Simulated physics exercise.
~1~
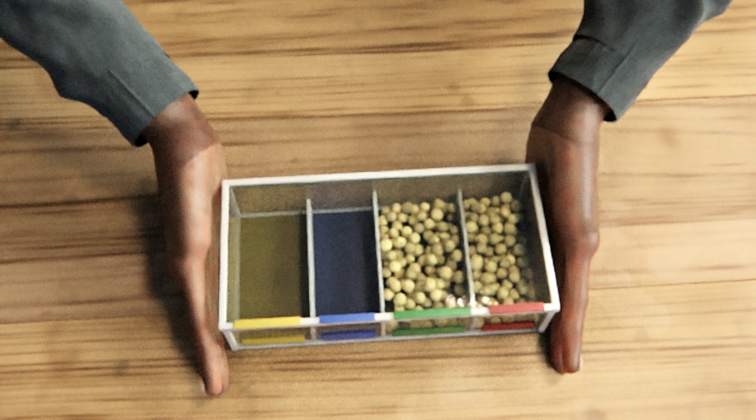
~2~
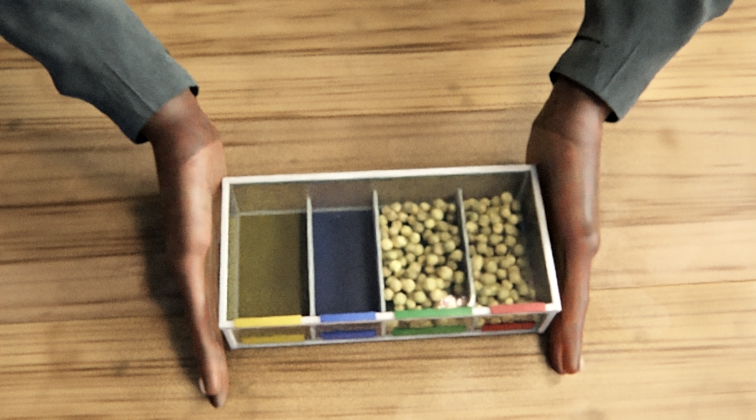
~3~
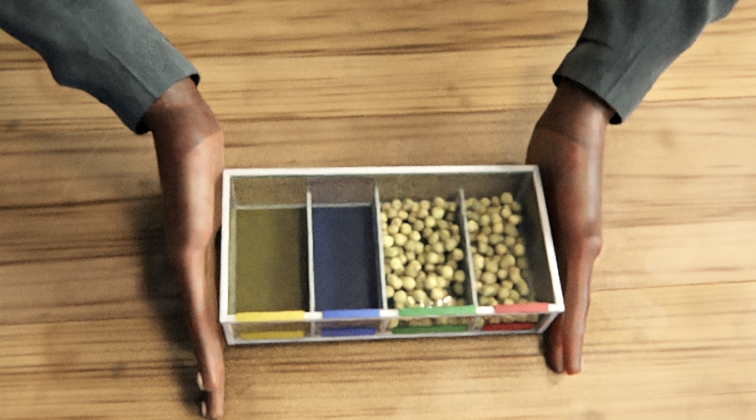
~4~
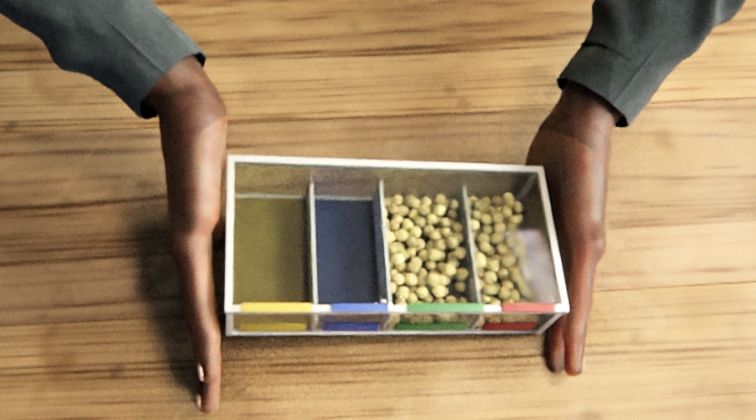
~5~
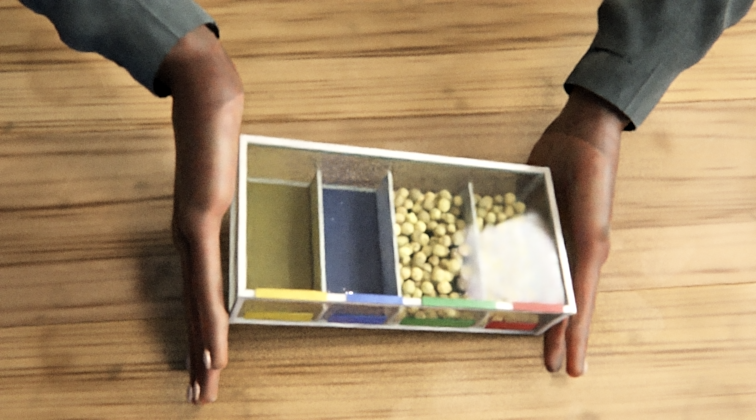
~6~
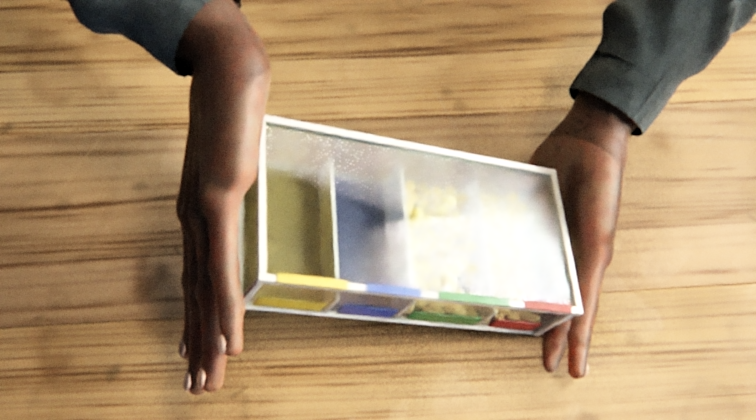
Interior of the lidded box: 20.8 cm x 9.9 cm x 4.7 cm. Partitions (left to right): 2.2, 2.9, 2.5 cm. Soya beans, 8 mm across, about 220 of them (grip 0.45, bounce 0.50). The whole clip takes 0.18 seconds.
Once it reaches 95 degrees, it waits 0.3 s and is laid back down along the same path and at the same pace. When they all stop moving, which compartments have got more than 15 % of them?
Outcome: Red: Qualifies; blue: Does not qualify; green: Does not qualify; yellow: Does not qualify.
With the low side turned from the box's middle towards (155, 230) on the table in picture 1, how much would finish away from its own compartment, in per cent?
That would be close to 75 per cent.
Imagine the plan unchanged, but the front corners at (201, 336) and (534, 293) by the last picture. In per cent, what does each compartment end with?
Per cent by compartment: Red 5, blue 10, green 60, yellow 30.
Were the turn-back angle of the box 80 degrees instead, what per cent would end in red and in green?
Red 65 %; green 35 %.
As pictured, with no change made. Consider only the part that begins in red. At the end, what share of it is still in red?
Some 100 percent.
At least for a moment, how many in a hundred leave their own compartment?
Estimate: Around 40 %.
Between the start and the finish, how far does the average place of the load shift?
2.5 cm, roughly.
Then, 0.60 s after the last picture, tilt 95 degrees; red 85 %, green 15 %.
Then, 1.00 s after the last picture, tilt 53 degrees; red 90 %, green 10 %.
Then, 1.48 s after the last picture, tilt 0 degrees; red 90 %, green 10 %.
In the end, red 90 %, blue 0 %, green 10 %, yellow 0 %.
